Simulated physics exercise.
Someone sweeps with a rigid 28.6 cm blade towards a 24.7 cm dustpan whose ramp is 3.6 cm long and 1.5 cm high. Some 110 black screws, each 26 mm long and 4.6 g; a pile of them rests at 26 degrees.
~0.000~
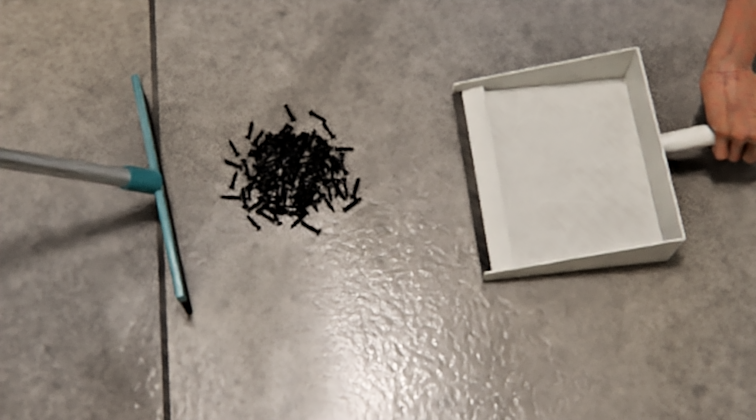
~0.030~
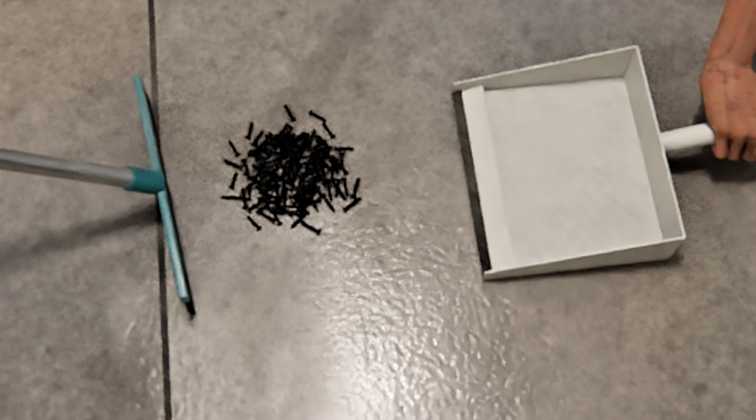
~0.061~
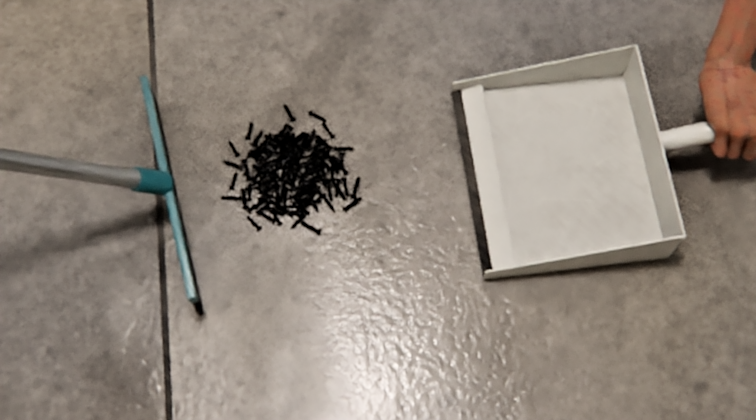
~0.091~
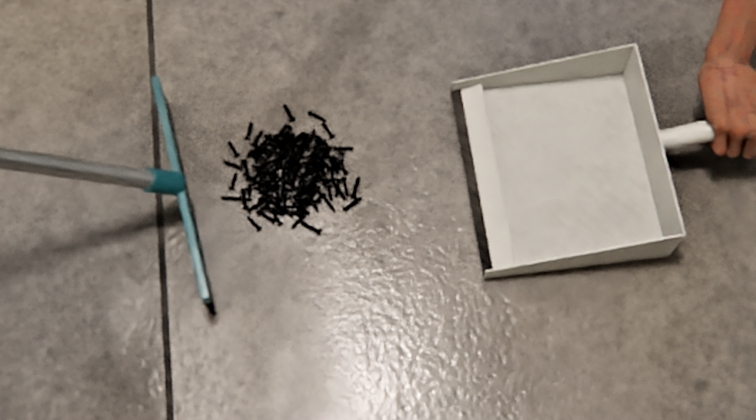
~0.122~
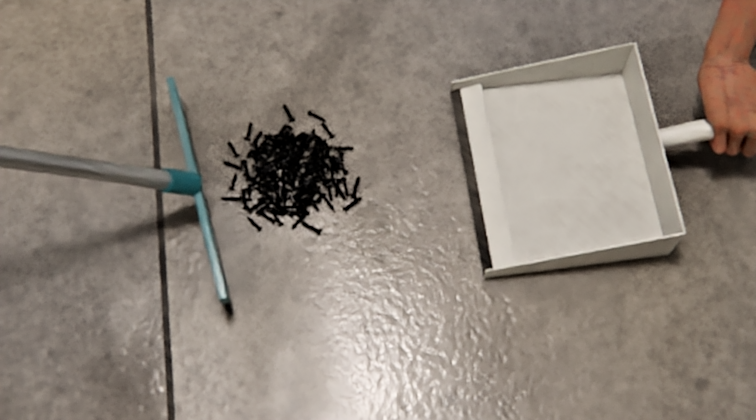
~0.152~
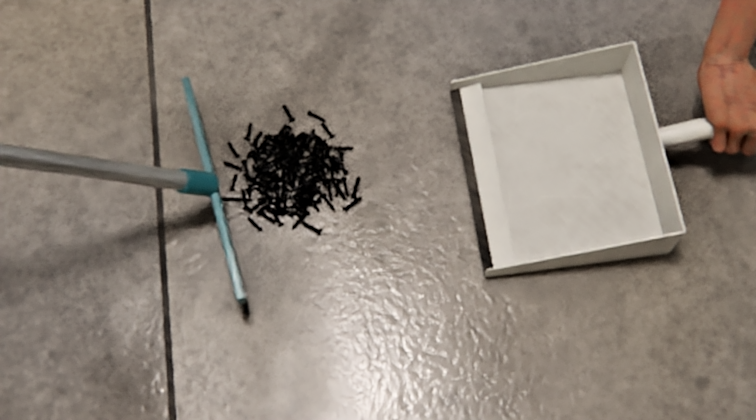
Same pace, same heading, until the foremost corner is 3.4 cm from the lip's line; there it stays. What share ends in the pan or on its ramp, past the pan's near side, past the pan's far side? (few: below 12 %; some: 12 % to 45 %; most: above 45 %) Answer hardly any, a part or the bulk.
In the pan or on its ramp: Hardly any; past the pan's near side: Hardly any; past the pan's far side: Hardly any.
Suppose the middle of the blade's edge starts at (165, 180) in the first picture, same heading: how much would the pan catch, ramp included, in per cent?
Some 5 per cent.
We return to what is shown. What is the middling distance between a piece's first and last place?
Roughly 18 cm.
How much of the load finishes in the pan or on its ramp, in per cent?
Roughly 5 per cent.
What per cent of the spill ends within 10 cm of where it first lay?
Some 0 per cent.
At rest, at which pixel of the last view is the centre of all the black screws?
Around (440, 155).
After 0.35 s, middle of the blade 18 cm from the lip; 0 % over the lip, far side 0 %, near side 0 %.
Then, at 0.49 s, middle of the blade 9 cm from the lip; 0 % over the lip, far side 5 %, near side 0 %.
After 0.75 s, middle of the blade 6 cm from the lip; 5 % over the lip, far side 5 %, near side 0 %.
In the end, at 1.2 s, pan 5 %, near side 0 %, far side 5 %, in front of the lip or behind the blade 90 %.
